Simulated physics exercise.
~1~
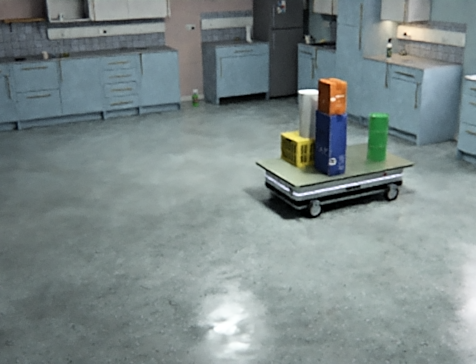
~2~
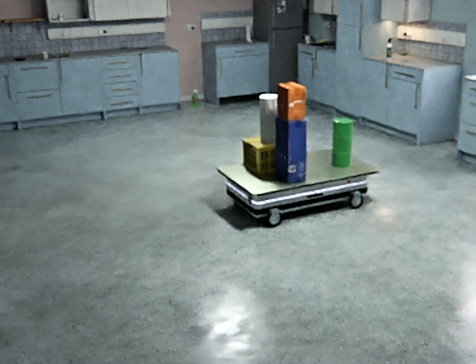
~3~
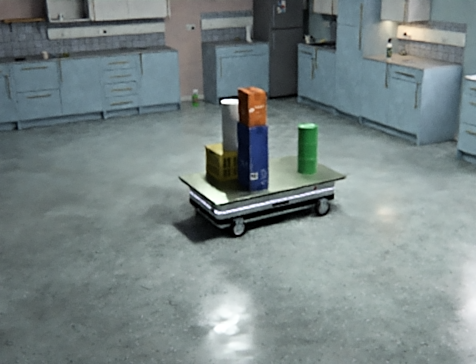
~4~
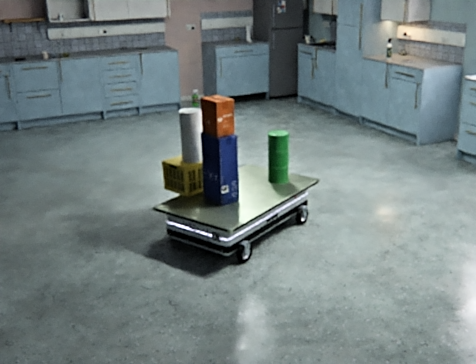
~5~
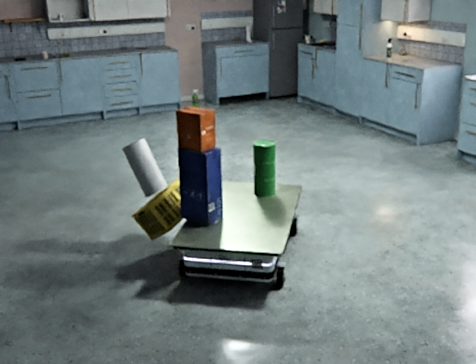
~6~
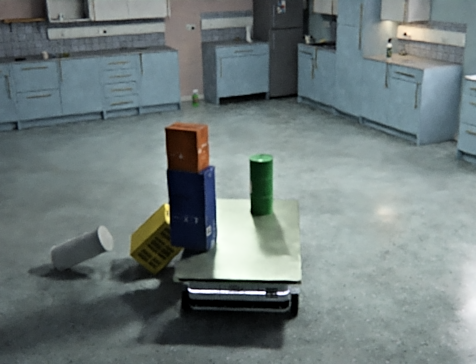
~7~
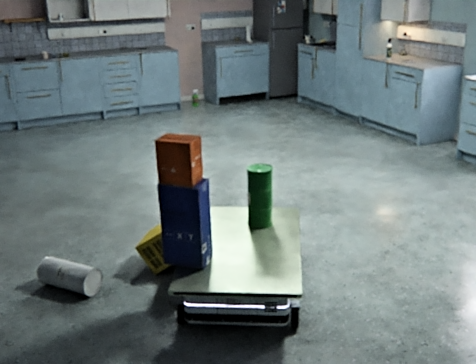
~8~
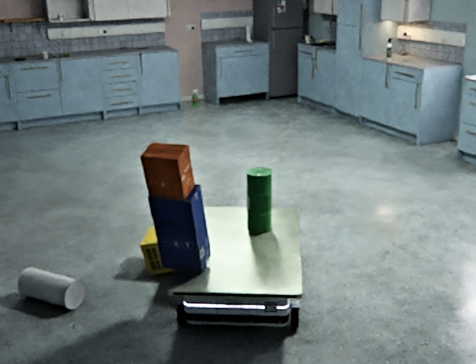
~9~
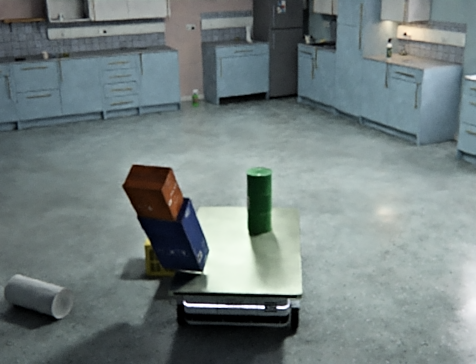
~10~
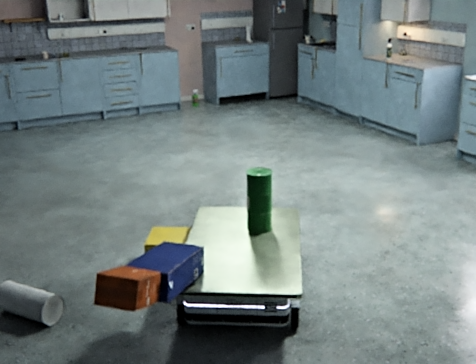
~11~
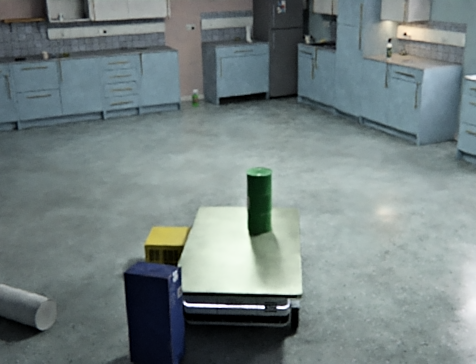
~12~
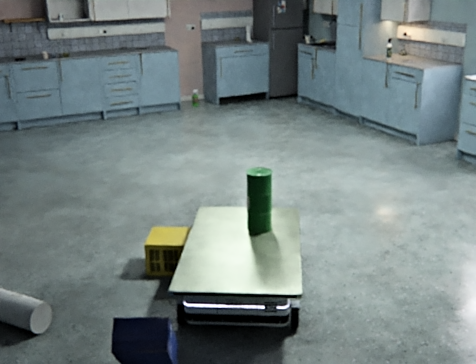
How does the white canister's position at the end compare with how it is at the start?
At the start the white canister stands upright on the cart with the rest of the load, but at the end it lies on its side on the floor at the left.
